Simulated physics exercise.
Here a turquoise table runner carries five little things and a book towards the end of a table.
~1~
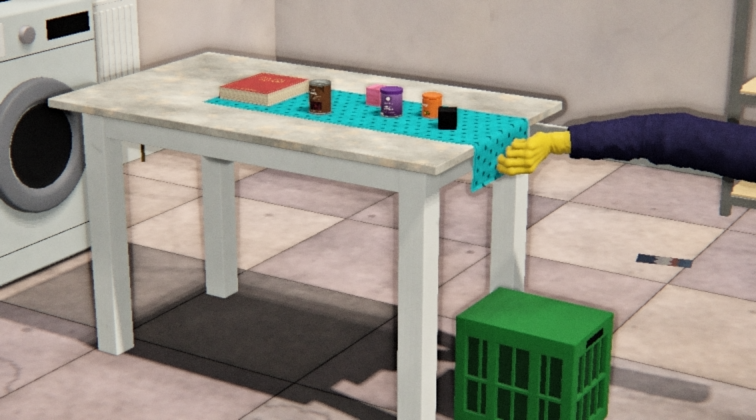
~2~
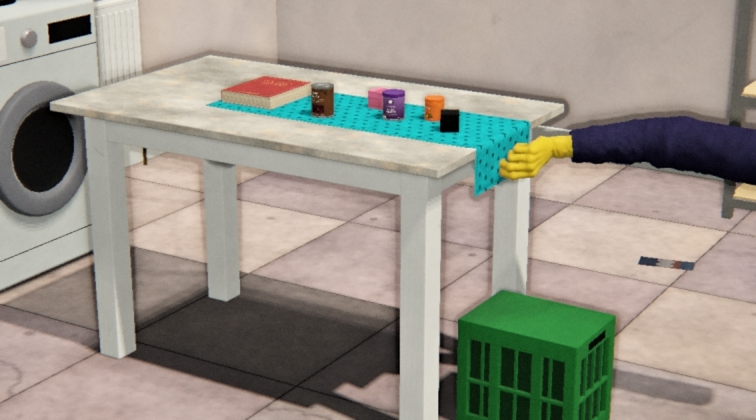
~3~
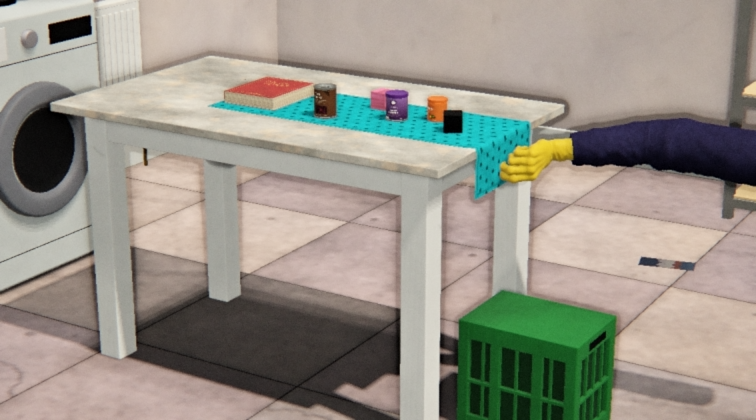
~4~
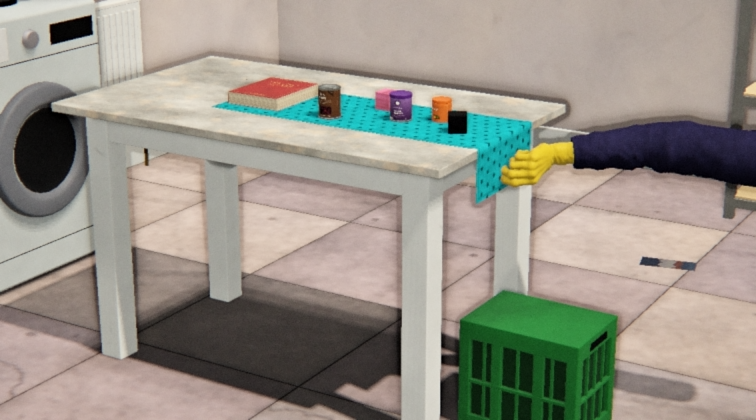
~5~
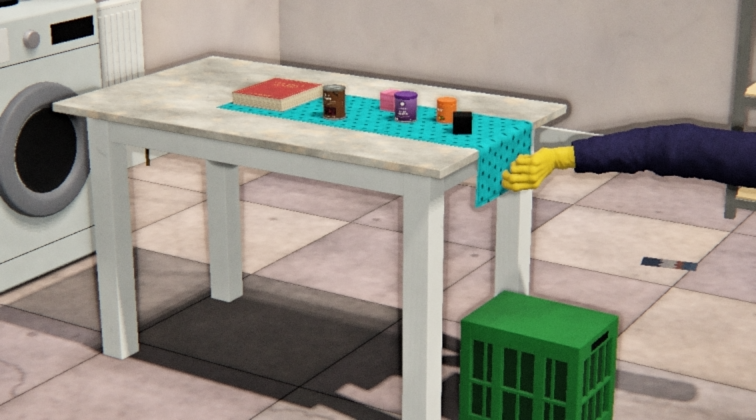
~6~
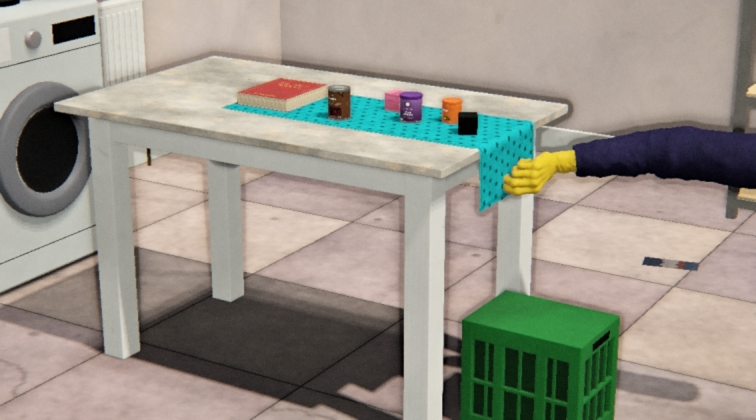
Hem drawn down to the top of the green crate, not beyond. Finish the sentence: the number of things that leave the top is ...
It is three.
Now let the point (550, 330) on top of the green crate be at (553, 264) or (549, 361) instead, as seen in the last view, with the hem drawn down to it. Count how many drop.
Then 1 and 4.
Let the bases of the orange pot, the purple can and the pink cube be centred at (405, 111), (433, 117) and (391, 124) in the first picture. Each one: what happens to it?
My call: The orange pot takes a tumble; the purple can takes a tumble; the pink cube takes a tumble.
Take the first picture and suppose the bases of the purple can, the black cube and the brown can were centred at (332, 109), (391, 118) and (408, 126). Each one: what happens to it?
Briefly: Purple can stays; black cube drops; brown can drops.
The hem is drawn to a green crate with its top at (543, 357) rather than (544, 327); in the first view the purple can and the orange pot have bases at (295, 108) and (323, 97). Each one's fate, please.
Purple can stays, orange pot stays.
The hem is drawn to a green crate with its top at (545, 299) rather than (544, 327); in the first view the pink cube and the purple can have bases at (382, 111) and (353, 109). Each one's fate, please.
First the pink cube: It is still up there. Then the purple can: It is still up there.
Soon after, hem near (507, 265); black cube gone.
Then, hem on the crate; black cube and orange pot gone.
At rest, hem on the crate; black cube, orange pot and purple can gone. The answer is three.
